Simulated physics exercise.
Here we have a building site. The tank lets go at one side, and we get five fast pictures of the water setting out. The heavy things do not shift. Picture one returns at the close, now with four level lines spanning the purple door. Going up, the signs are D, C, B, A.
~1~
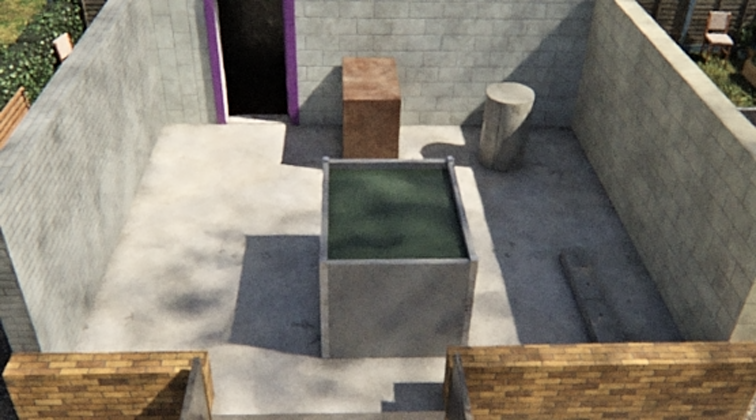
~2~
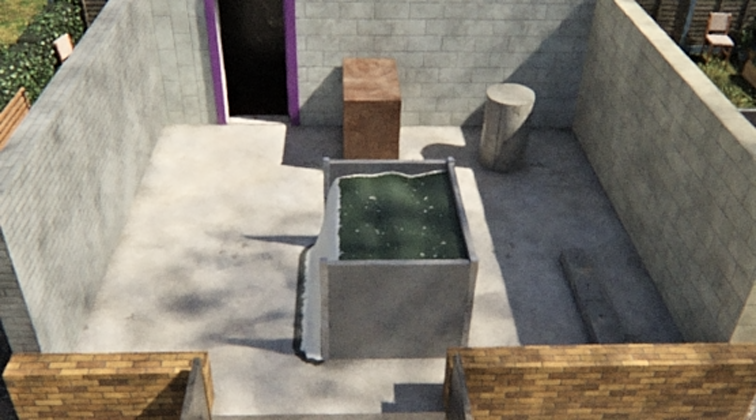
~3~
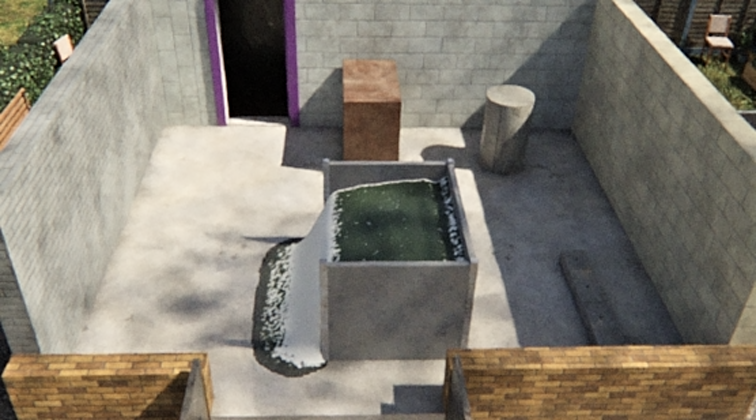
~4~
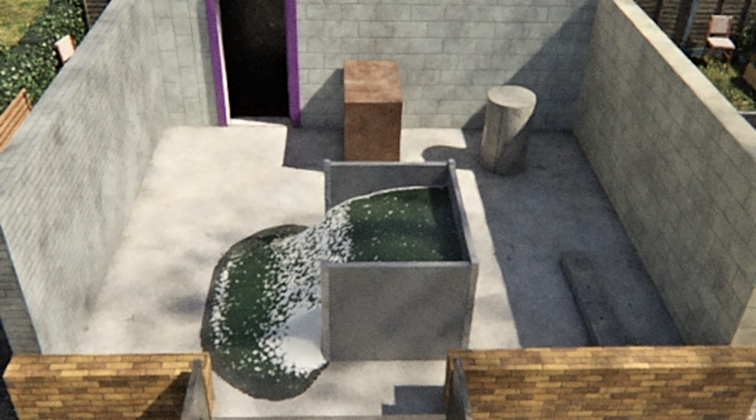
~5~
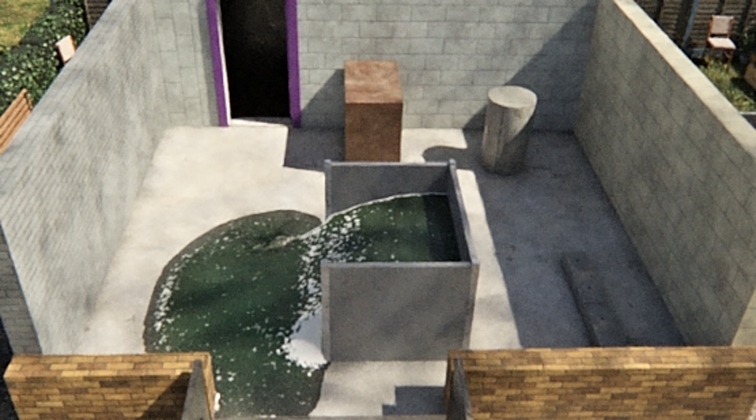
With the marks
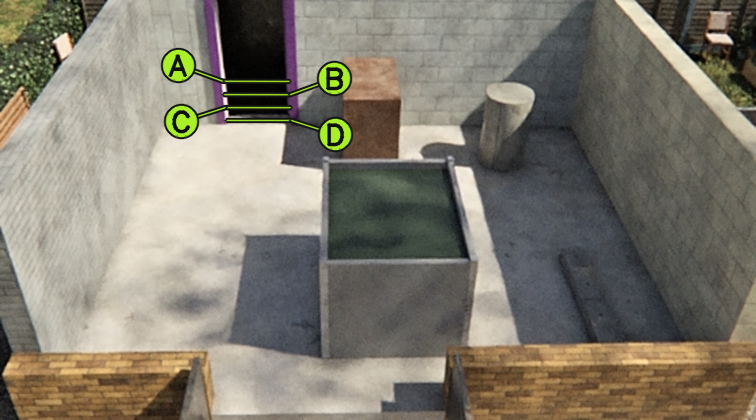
Building site with block walls, dark green water pouring from the left side of a grey tank and spreading across pale ground.
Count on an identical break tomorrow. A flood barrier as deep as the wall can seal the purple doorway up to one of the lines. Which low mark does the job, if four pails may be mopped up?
C is the one.
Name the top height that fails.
That is height D.
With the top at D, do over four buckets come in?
Yes, it does.
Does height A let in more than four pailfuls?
No, that is safe.
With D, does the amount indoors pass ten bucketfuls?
Yes.
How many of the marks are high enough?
Three.
On the marked copy, A at (256, 81); B at (257, 94); C at (258, 107); D at (259, 120); from the bottom up D, C, B, A.
With A, nothing gets over.
With B, nothing gets over.
With C, a splash gets over, under a bucket.
With D, dozens of bucketfuls pour in.
